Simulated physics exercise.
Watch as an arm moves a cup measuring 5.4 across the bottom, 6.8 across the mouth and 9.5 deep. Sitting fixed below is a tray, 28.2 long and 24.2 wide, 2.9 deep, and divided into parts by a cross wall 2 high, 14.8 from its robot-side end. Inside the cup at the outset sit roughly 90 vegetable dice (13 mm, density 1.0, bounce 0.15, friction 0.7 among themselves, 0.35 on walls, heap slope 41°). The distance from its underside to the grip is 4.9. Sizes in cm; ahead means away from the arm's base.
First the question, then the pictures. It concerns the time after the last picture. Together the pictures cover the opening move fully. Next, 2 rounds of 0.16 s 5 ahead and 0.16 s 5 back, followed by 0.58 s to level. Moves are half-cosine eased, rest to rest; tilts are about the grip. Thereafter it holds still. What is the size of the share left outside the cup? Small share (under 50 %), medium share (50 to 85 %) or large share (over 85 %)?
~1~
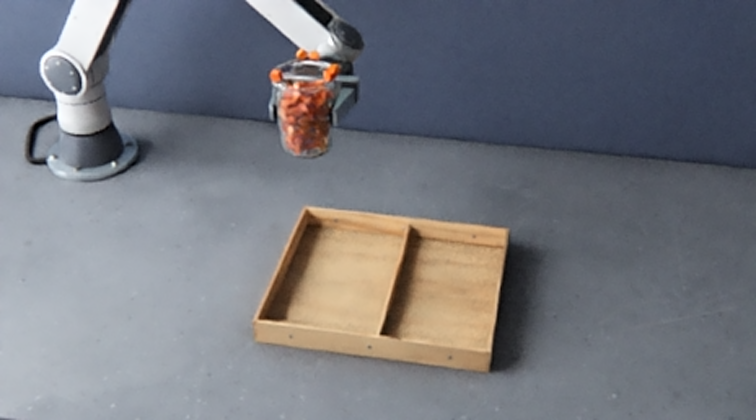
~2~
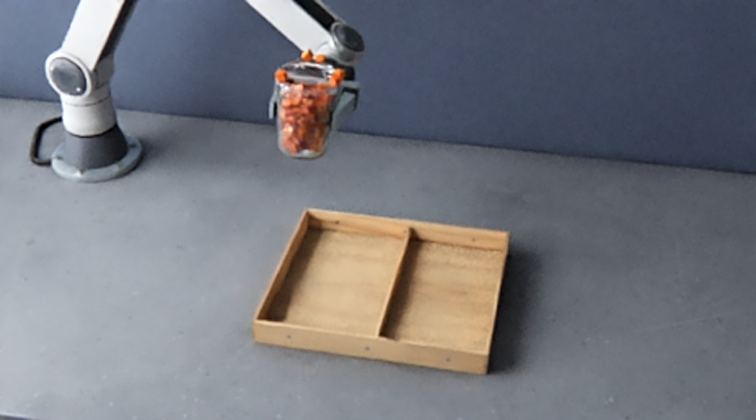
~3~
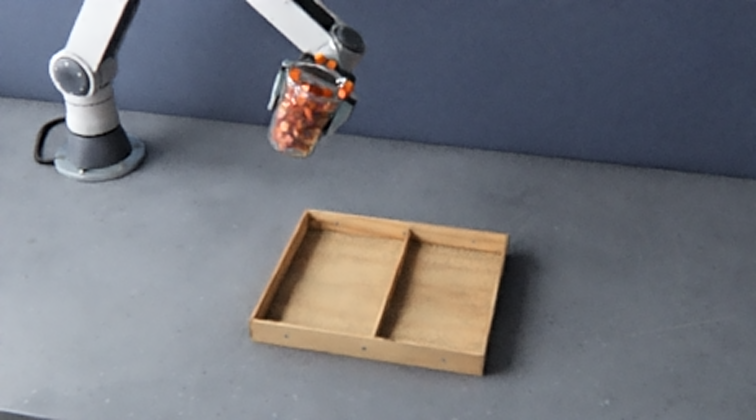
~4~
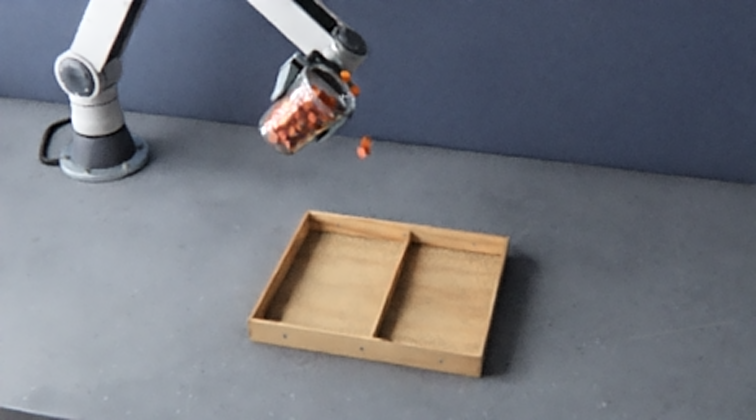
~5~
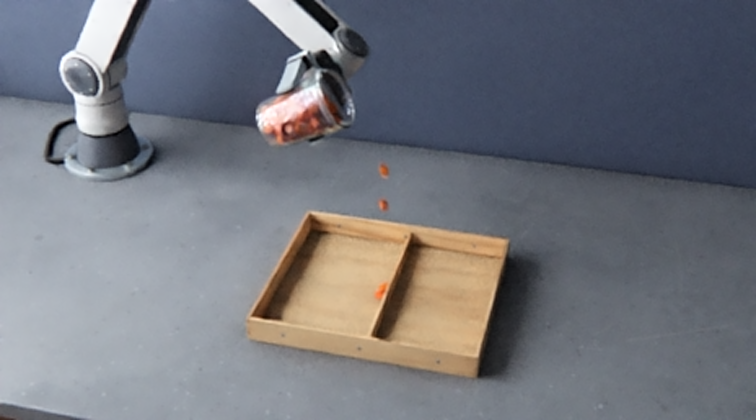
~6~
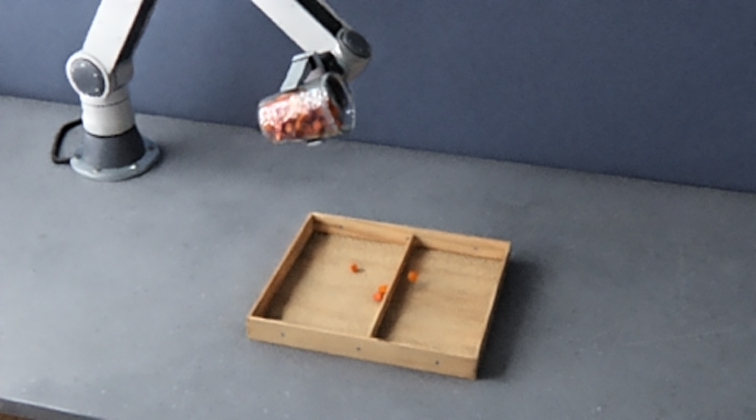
A small share.
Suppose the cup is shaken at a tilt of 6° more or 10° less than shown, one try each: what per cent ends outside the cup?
They would come to near 30 and 10 per cent.
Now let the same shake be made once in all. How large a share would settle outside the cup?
In that case it would be roughly 10 per cent.
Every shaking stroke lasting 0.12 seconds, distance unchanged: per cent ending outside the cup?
Estimate: Near 45 per cent.
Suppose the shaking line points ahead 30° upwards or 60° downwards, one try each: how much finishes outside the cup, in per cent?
You'd get some 30 per cent with the first setting and some 5 per cent with the second.
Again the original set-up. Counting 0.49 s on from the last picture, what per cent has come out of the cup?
Share gone: Around 10 %.
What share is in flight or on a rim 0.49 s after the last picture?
My guess is some 2 in a hundred.
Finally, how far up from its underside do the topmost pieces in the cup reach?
Top of the fill: Near 8.0 cm.
Then, 0.49 s after the last picture, tilted 67° forward, highest piece 28 above the table; 80 in the cup, 4 in the robot-side part, 2 in the far-side part, 2 in flight or on a rim.
Then, 0.98 s after the last picture, tilted 25° forward, highest piece 29 above the table; 73 in the cup, 8 in the robot-side part, 7 in the far-side part.
Then, 1.42 s after the last picture, level, highest piece 30 above the table; 73 in the cup, 8 in the robot-side part, 7 in the far-side part.
Then, 2.47 s after the last picture, level, highest piece 30 above the table; 73 in the cup, 8 in the robot-side part, 7 in the far-side part.
Final count, 73 in the cup, 8 in the robot-side part, 7 in the far-side part. That is 17 % outside the cup.
